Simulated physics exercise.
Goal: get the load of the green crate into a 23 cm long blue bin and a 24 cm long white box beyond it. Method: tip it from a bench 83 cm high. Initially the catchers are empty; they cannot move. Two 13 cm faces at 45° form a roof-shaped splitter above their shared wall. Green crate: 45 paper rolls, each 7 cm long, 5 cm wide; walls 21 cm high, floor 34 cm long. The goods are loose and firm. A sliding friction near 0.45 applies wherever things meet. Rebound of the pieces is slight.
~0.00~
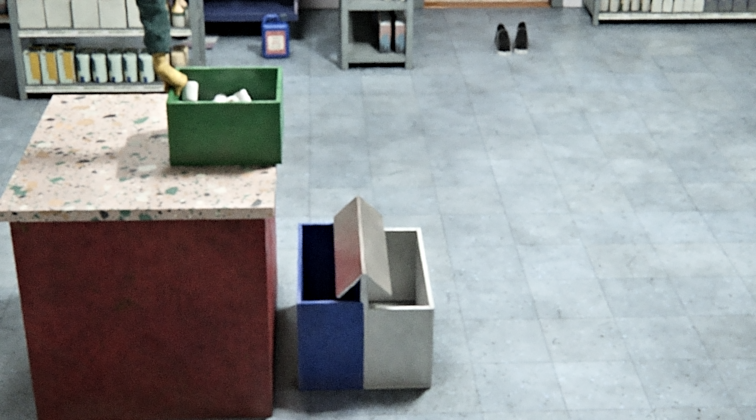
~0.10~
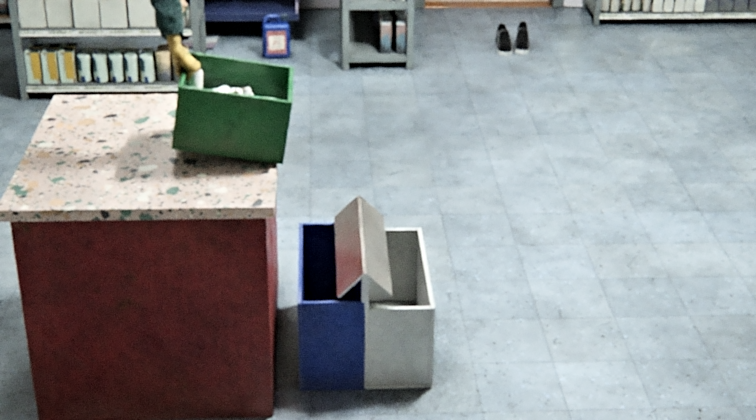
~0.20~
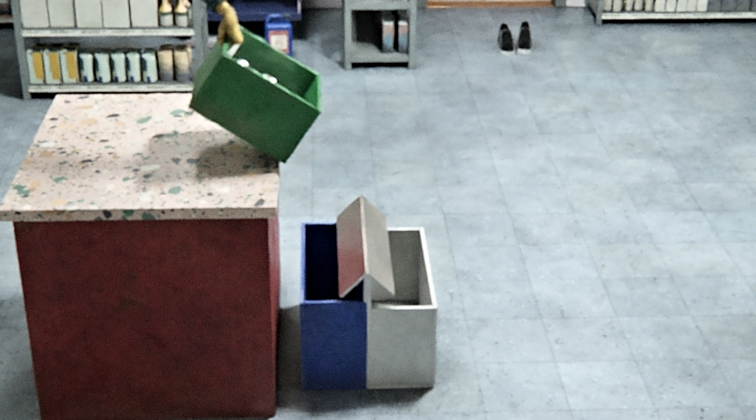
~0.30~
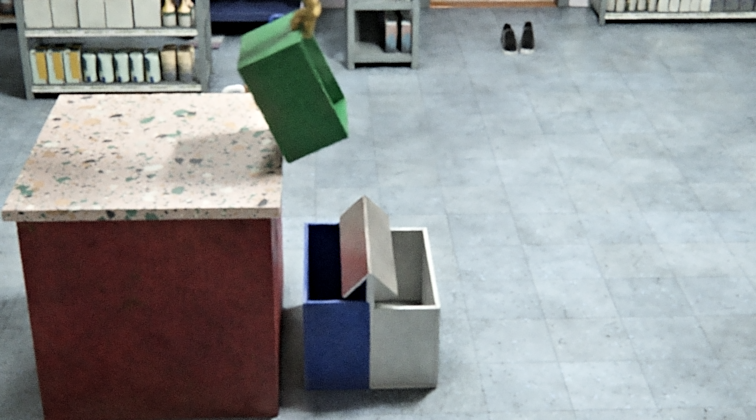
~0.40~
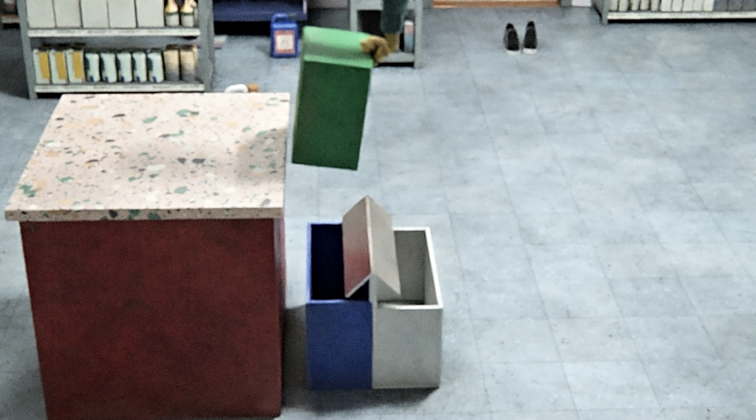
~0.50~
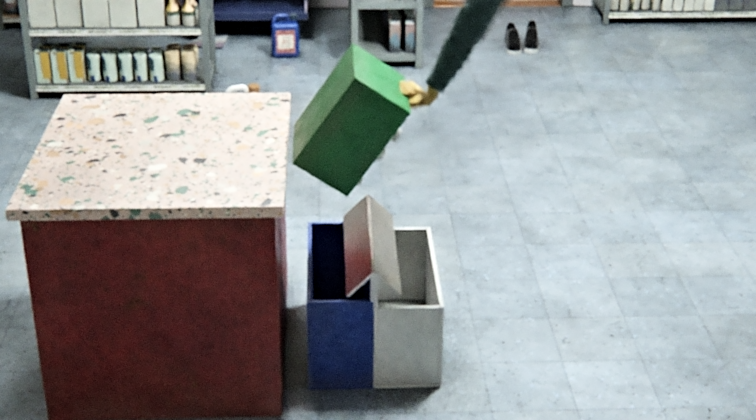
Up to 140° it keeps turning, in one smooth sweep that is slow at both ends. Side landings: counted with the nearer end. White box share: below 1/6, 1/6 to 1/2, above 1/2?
Most likely a sixth to one half.
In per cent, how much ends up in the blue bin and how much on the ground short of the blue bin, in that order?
5 and 0 %.
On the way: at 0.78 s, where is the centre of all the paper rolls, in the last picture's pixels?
About (449, 303).
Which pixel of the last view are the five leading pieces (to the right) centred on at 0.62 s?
(453, 197).
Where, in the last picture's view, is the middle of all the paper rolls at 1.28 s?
I'd put the middle close to (483, 344) in the last view.
After 0.62 s, tilt 140°; 8 still in the green crate and 37 in the air.
After 0.78 s, tilt 140°; 1 in the blue bin, 9 in the white box, 11 on the ground beyond the white box and 24 in the air.
After 1.00 s, tilt 140°; 3 in the blue bin, 13 in the white box, 24 on the ground beyond the white box and 5 in the air.
Outcome (at 1.28 s), 3 in the blue bin, 16 in the white box and 26 on the ground beyond the white box. Asked share, 16 of 45, 36 per cent.
